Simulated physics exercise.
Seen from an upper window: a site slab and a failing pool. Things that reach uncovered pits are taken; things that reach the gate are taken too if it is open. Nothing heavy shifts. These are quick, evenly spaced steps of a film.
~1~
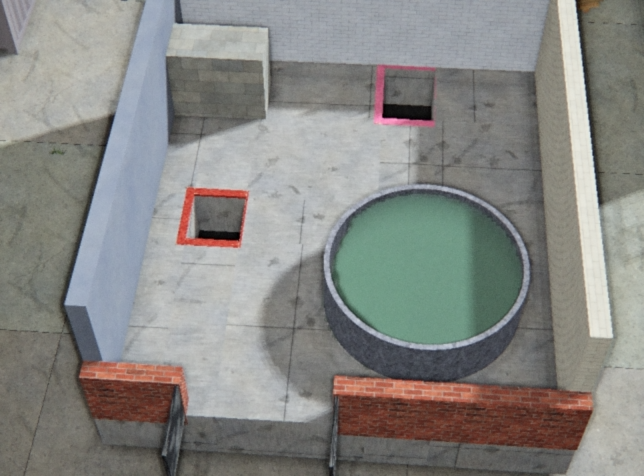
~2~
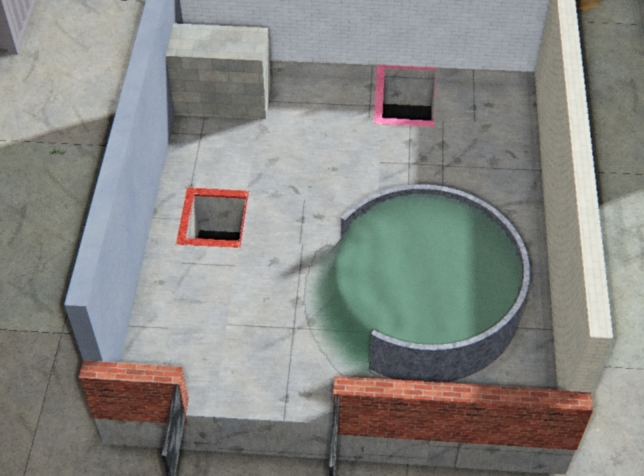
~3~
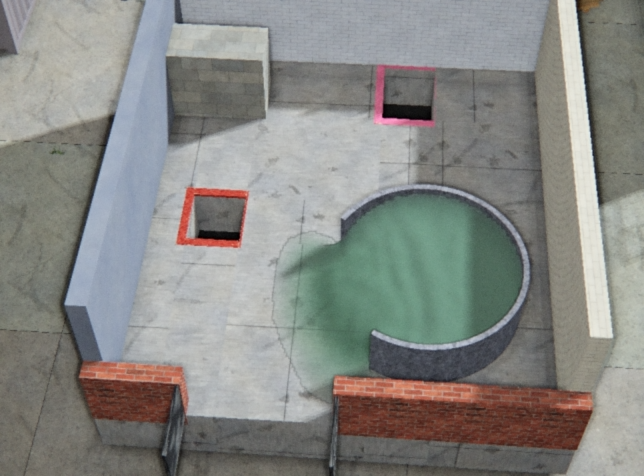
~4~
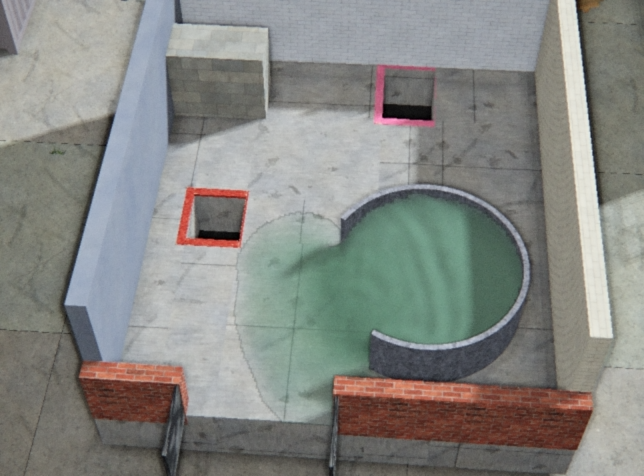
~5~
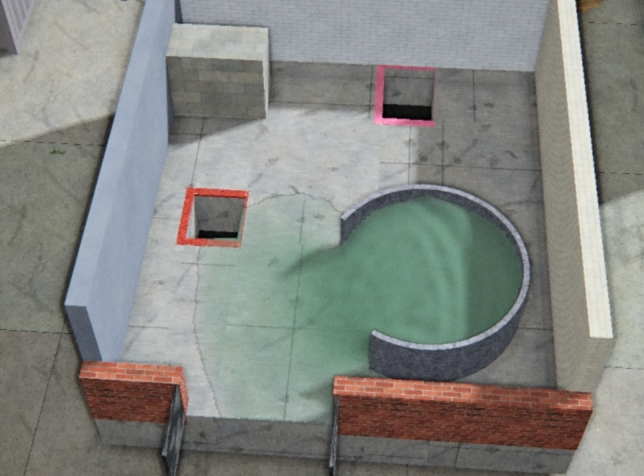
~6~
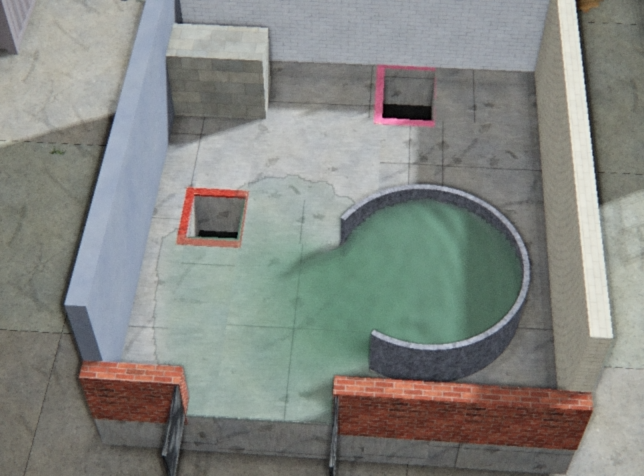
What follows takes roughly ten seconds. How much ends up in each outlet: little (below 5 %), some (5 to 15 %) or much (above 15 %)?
Outlet by outlet: Gate - much, red pit - much, pink pit - little.
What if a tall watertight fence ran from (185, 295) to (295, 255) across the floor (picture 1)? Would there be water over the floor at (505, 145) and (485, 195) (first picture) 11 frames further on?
Going in order, I'd say kept out of it and kept out of it.
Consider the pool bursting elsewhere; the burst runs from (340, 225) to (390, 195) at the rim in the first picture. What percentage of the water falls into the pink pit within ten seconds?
The pink pit gets 20 per cent.
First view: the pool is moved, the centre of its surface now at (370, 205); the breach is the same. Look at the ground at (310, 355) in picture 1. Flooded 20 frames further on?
There: Awash.
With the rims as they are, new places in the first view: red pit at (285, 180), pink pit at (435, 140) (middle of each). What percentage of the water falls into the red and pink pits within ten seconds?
Roughly: Red pit 20 %, pink pit 8 %.
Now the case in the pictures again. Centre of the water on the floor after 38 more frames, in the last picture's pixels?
Roughly (290, 269).
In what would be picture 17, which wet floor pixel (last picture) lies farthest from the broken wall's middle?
I'd go with roughly (174, 123).
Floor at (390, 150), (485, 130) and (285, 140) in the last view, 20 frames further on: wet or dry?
Left dry; left dry; drenched.
A moment on, water covers 35 % of the floor; the gate 5 %, the red pit 3 %, the pink pit 0 %.
Next, water covers 40 % of the floor; the gate 11 %, the red pit 5 %, the pink pit 0 %.
Then, water covers 45 % of the floor; the gate 19 %, the red pit 13 %, the pink pit 0 %.
Later, water covers 70 % of the floor; the gate 30 %, the red pit 24 %, the pink pit 1 %.
In the end, water covers 80 % of the floor; the gate 37 %, the red pit 32 %, the pink pit 3 %.
